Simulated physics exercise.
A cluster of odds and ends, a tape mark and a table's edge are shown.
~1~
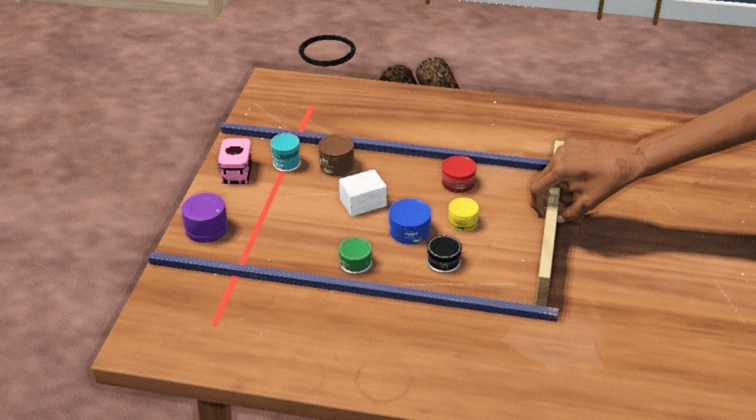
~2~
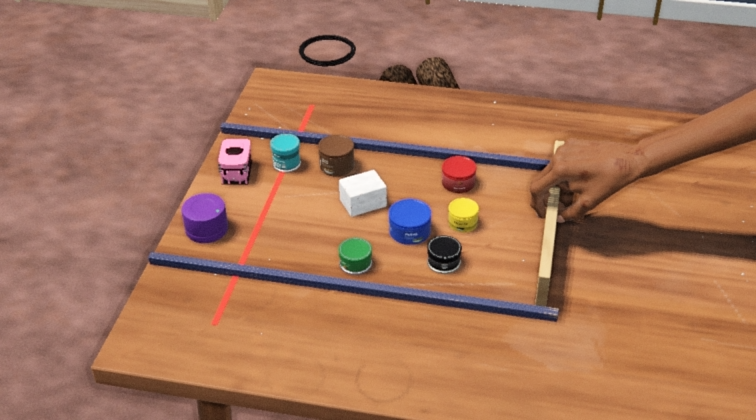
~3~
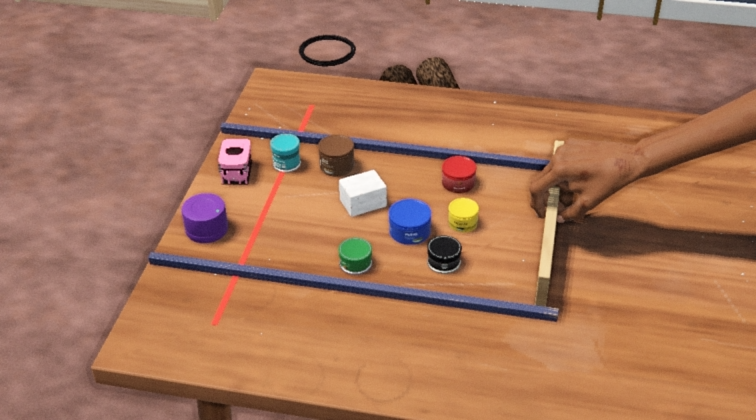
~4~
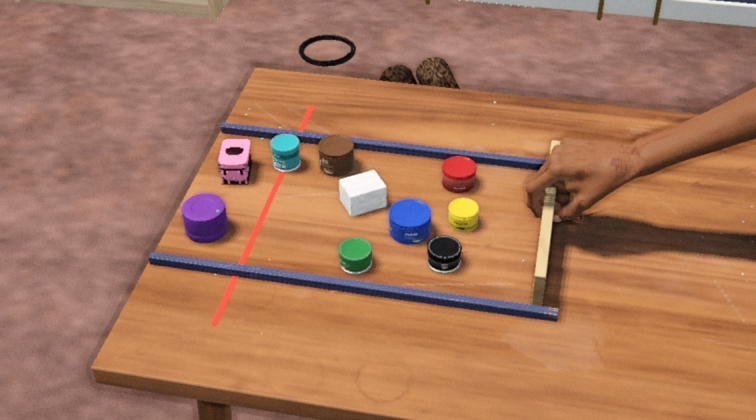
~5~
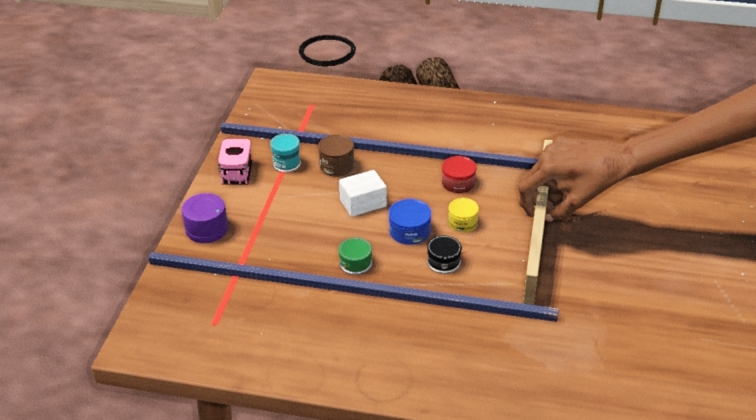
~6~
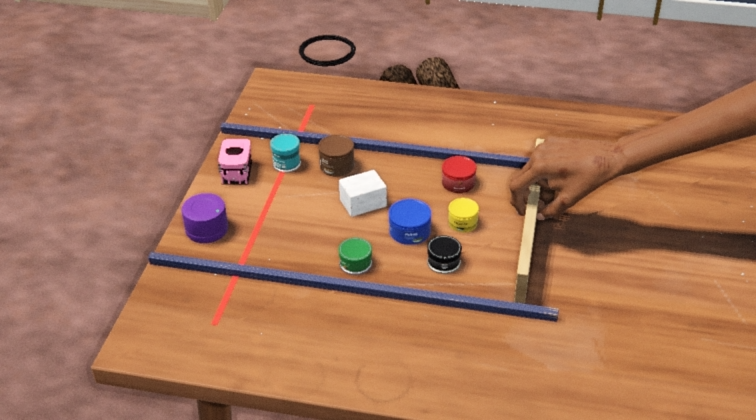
On a wooden table, a hand held a wooden board upright beside small colorful tubs, a white block and a pink case between two dark rails, then slid the board slightly left.
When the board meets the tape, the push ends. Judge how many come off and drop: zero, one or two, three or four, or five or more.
It ends with no piece gone from the top.
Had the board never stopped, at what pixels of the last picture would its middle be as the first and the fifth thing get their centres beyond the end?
(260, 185), then (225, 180).
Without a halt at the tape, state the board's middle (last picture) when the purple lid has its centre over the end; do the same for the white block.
Middle: Roughly (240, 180); roughly (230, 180).
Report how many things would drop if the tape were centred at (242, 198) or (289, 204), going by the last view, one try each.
First 1, second 0.
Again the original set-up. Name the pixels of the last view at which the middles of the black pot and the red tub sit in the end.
They end up close to (237, 228) and (270, 156).
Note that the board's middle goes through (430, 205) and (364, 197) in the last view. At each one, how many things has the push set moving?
That gives 4 for the first and 7 for the second.
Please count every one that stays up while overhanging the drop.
Things overhanging at the end: 1.
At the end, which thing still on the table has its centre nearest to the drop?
It's the pink case that ends nearest.
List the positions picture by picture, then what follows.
The first picture shows purple lid (205, 218); pink case (236, 161); turquoise tin (286, 153); board (551, 220); tape (269, 201).
The second picture shows pink case (236, 162); red tub (459, 175).
The third picture shows turquoise tin (286, 153); board (551, 220).
The fourth picture shows purple lid (205, 218); yellow tub (463, 215).
The fifth picture shows pink case (236, 162); blue tub (410, 222).
The sixth picture shows purple lid (205, 218); pink case (236, 162); turquoise tin (286, 153); board (531, 218); tape (269, 201).
Soon after, none off yet; purple lid at rest near (205, 218); pink case at rest near (236, 162); turquoise tin at rest near (286, 153).
At rest, the number that fall off is zero.
